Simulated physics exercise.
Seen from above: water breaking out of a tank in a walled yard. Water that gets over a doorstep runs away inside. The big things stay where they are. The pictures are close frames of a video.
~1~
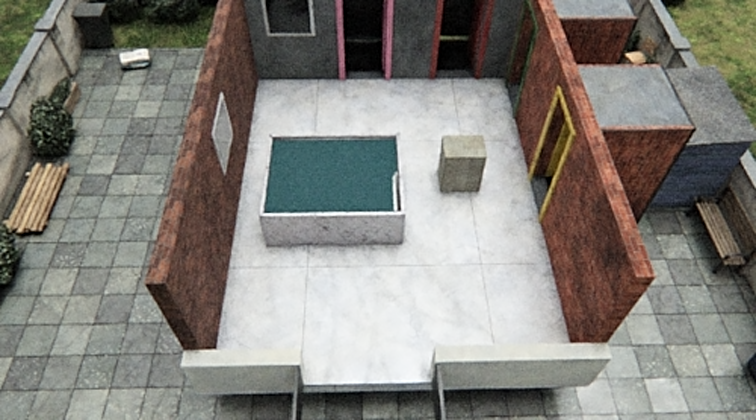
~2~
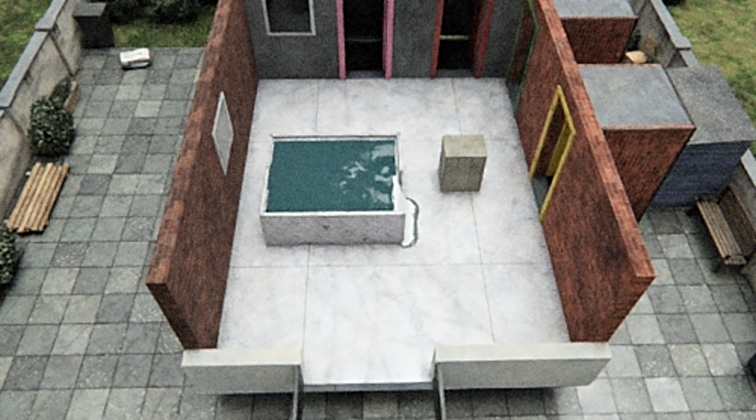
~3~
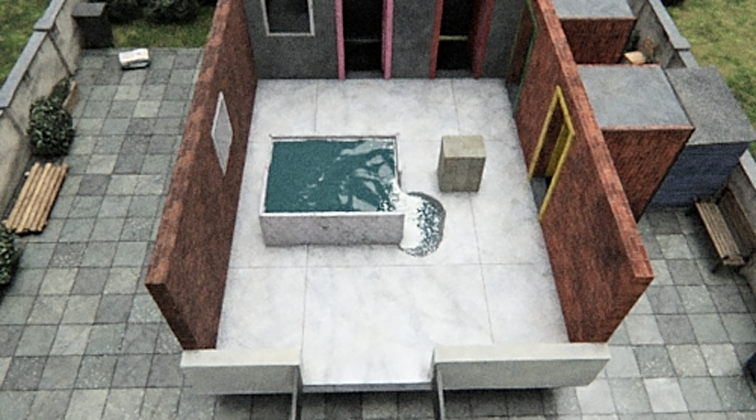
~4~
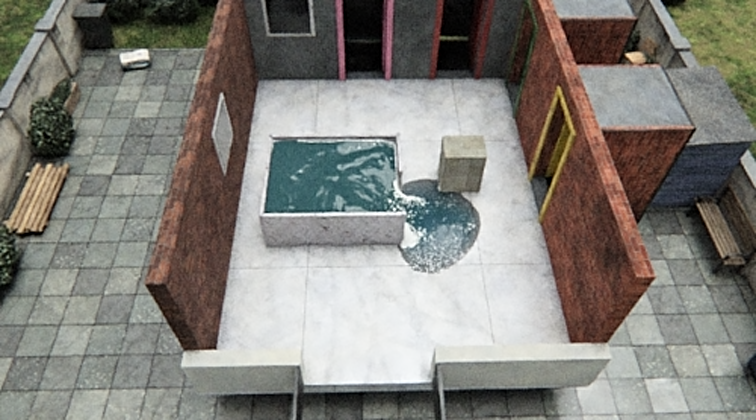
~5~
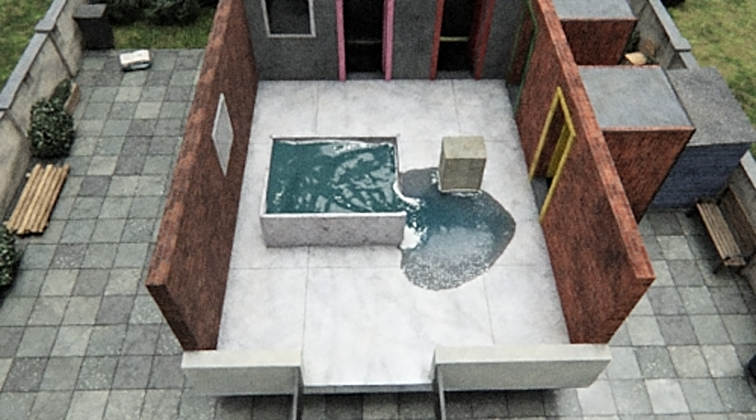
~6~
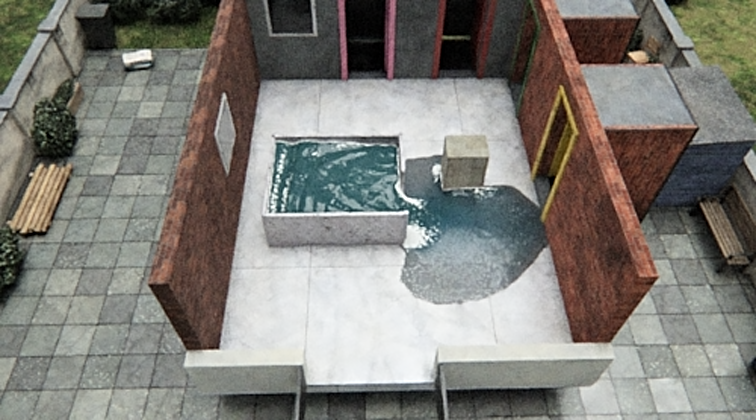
Teal water breaks out of the right side of a pale, low rectangular tank in a walled yard, seen from high above. The tank sits left of centre on a white marble-like floor, with a beige block to its right, reddish-brown walls either side and grey paving beyond. From a thin trickle, the water spreads rightward and forward into a broad dark pool, passing around the block, while the tank's surface ripples.
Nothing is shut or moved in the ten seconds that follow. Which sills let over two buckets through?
The yellow door takes more than that; the pink door stays under that; the red door takes more than that; the green door stays under that.
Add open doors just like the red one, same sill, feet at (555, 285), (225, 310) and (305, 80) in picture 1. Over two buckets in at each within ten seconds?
In turn: Lets more in, passes that mark, holds.
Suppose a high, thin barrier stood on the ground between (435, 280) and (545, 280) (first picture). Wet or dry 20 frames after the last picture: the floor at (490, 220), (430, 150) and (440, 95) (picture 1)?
In that order: Flooded, flooded, covered.
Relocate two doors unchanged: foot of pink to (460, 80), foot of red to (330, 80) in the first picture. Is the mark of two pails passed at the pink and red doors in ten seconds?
One by one: The pink door is over, the red door is under.
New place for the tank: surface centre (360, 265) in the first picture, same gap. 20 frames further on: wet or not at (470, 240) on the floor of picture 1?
At that place: Under water.
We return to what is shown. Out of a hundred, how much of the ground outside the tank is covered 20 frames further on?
Near 50 in a hundred.
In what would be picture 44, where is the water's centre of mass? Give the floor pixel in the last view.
Roughly at (399, 229).
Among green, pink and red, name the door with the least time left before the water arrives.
I say the one in green.
A moment on, water covers 25 % of the floor; the yellow door over two buckets in, the pink door not reached, the red door not reached, the green door not reached.
Next, water covers 30 % of the floor; the yellow door far over two buckets in, the pink door not reached, the red door not reached, the green door wet at the sill, nothing in.
Then, water covers 50 % of the floor; the yellow door far over two buckets in, the pink door not reached, the red door under two buckets in, the green door wet at the sill, nothing in.
Later, water covers 80 % of the floor; the yellow door far over two buckets in, the pink door wet at the sill, nothing in, the red door over two buckets in, the green door wet at the sill, nothing in.
In the end, water covers 95 % of the floor; the yellow door far over two buckets in, the pink door under two buckets in, the red door over two buckets in, the green door wet at the sill, nothing in.
